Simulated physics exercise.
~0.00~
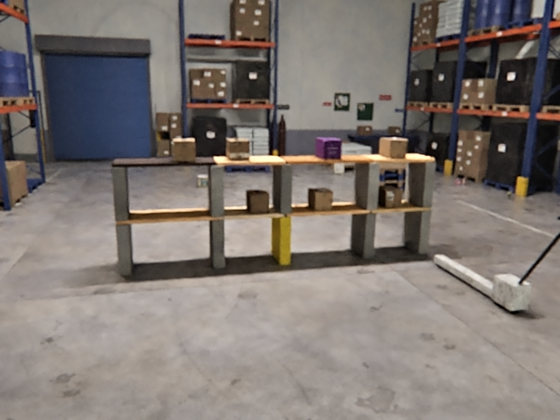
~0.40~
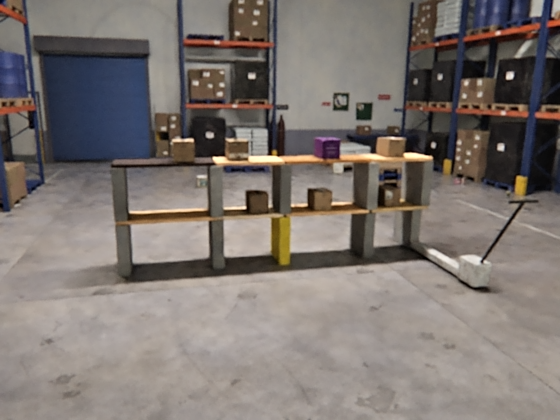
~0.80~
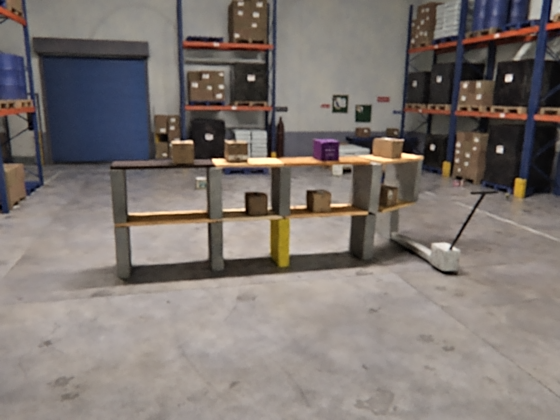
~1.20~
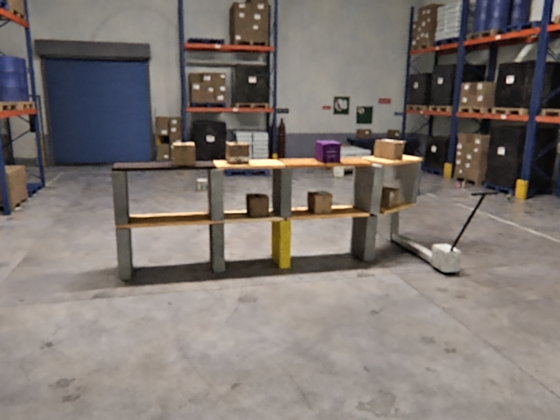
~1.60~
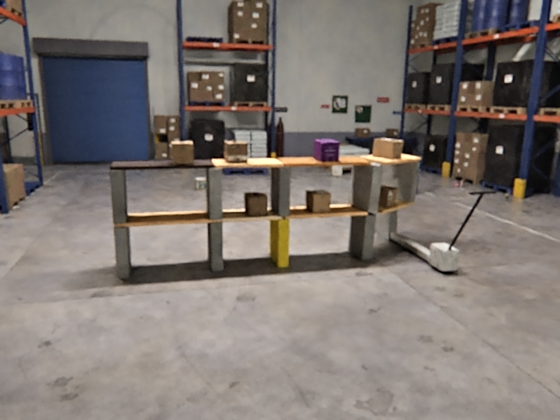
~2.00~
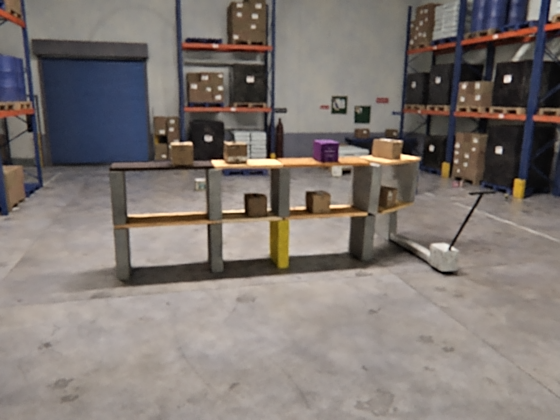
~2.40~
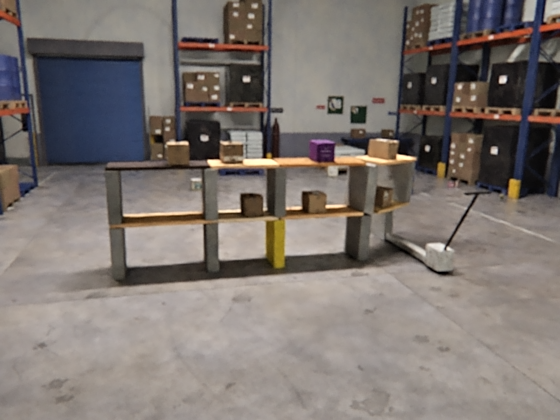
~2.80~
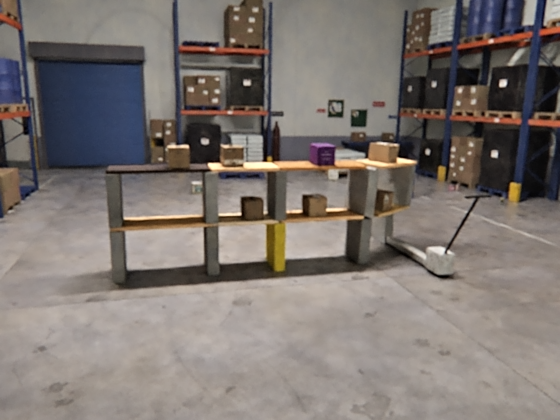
Warehouse floor with a pale floor jack sliding left into the right end of a makeshift two-tier rack, shifting it slightly, everything staying standing.
